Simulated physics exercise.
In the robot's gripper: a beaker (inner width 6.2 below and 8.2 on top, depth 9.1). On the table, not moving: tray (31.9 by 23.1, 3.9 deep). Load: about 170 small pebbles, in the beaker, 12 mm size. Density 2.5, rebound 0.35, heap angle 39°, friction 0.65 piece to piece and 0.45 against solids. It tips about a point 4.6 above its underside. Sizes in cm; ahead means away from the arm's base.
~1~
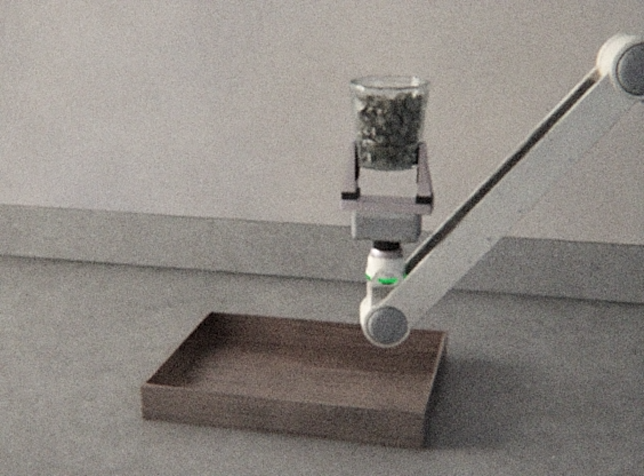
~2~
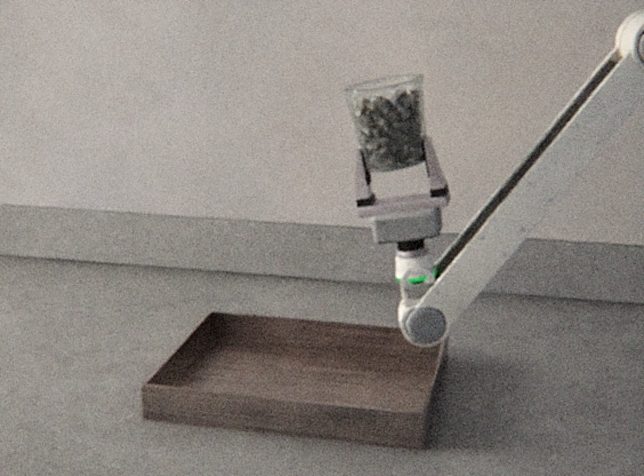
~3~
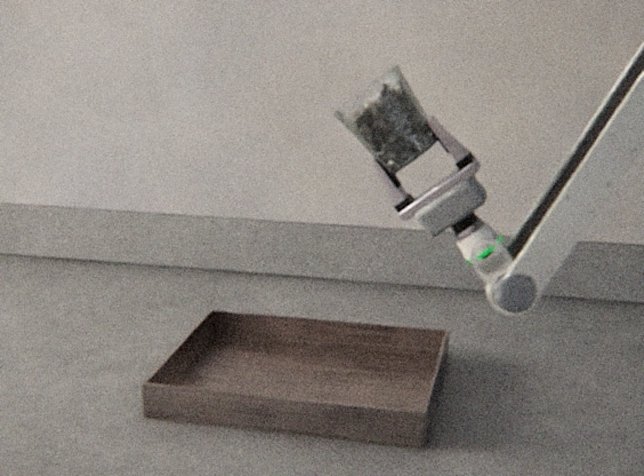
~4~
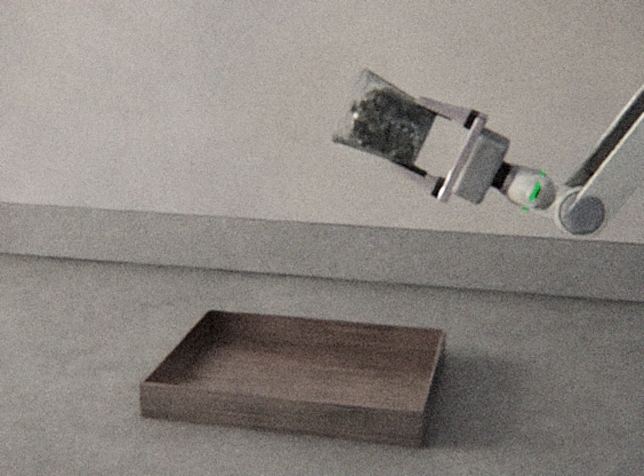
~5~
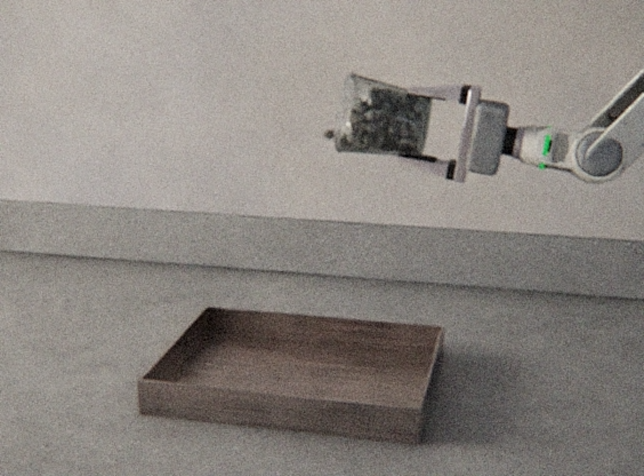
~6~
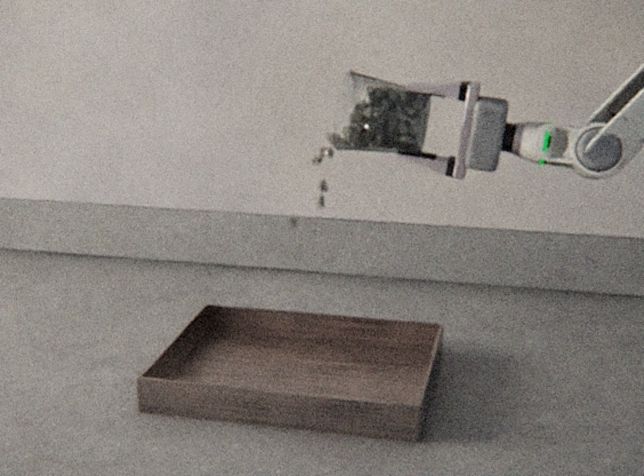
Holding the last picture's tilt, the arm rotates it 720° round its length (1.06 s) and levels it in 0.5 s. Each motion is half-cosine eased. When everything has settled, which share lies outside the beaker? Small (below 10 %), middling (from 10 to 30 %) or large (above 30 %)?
A large share, above 30 %, ends outside the beaker.
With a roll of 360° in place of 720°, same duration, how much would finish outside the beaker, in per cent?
In that case some 40 per cent.
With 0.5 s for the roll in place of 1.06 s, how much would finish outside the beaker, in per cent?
In that case some 20 per cent.
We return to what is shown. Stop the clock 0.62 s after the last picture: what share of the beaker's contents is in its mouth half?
Some 45 per cent.
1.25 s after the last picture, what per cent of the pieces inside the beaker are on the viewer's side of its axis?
Some 60 per cent.
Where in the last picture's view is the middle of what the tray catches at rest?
Around (272, 374).
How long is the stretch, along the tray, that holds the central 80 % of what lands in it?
About 14 cm.
Then, 0.62 s on, tipped 83°, highest piece 36 above the table; 126 in the beaker, 31 in the tray, 11 in flight or on a rim.
Then, 1.25 s on, tipped 57°, highest piece 34 above the table; 97 in the beaker, 65 in the tray, 6 in flight or on a rim.
Then, 1.76 s on, upright, highest piece 37 above the table; 97 in the beaker, 71 in the tray.
Then, 2.46 s on, upright, highest piece 37 above the table; 97 in the beaker, 71 in the tray.
In the end, 97 in the beaker, 71 in the tray. That is 42 % outside the beaker.
